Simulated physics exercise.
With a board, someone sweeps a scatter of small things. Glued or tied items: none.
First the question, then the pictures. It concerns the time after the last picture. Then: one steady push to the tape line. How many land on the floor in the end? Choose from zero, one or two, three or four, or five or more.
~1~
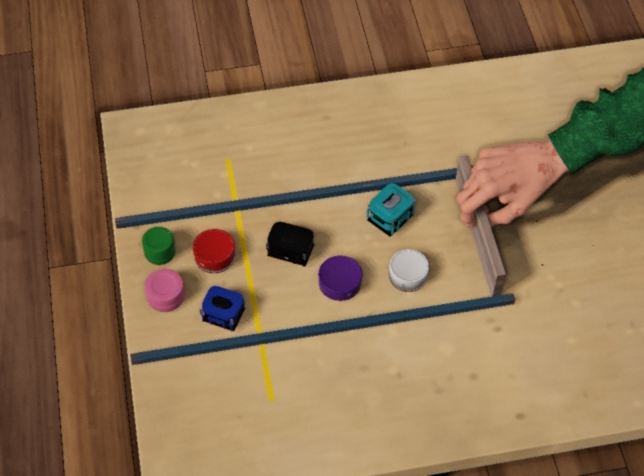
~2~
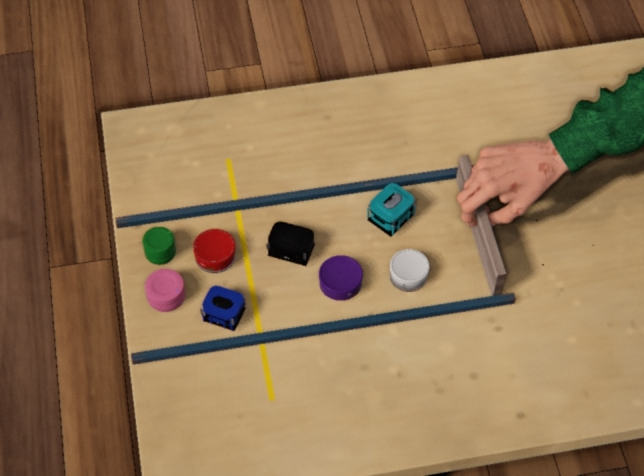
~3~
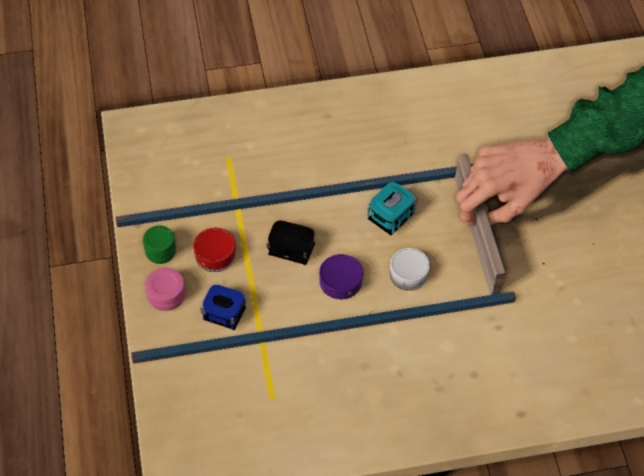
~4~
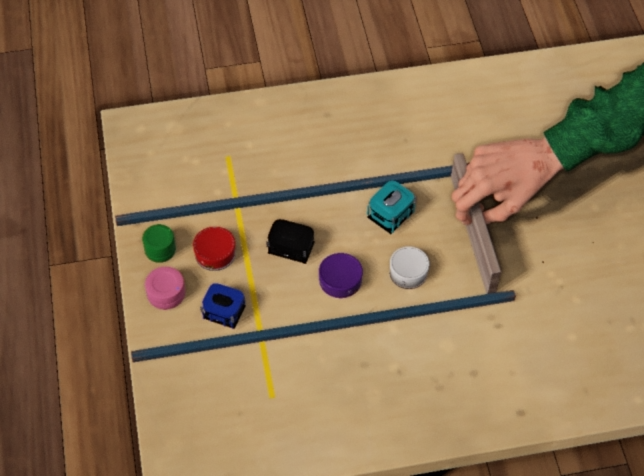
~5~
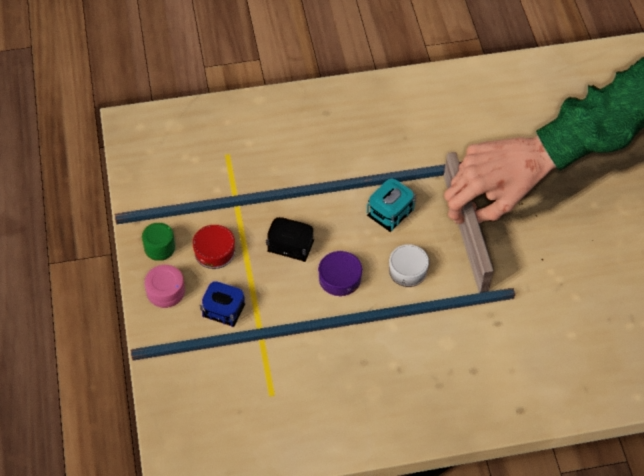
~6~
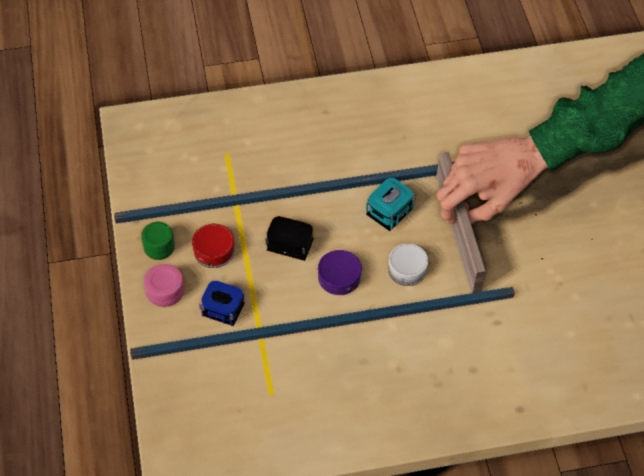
In the end, zero land there.
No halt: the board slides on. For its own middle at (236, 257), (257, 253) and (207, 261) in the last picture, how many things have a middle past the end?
0, 0 and 2.
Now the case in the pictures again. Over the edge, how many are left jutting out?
Expected count: 0.
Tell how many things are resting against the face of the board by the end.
Result: 3 in all.
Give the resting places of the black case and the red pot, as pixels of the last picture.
The black case stops around (220, 253); the red pot around (182, 242).
A little later, none off yet; pink lid at rest near (164, 285); green lid at rest near (158, 241); blue case at rest near (223, 303).
Next, none off yet; pink lid at rest near (164, 285); green lid at rest near (158, 241); blue case moving near (220, 305).
When it is over, the number that fall off is zero.
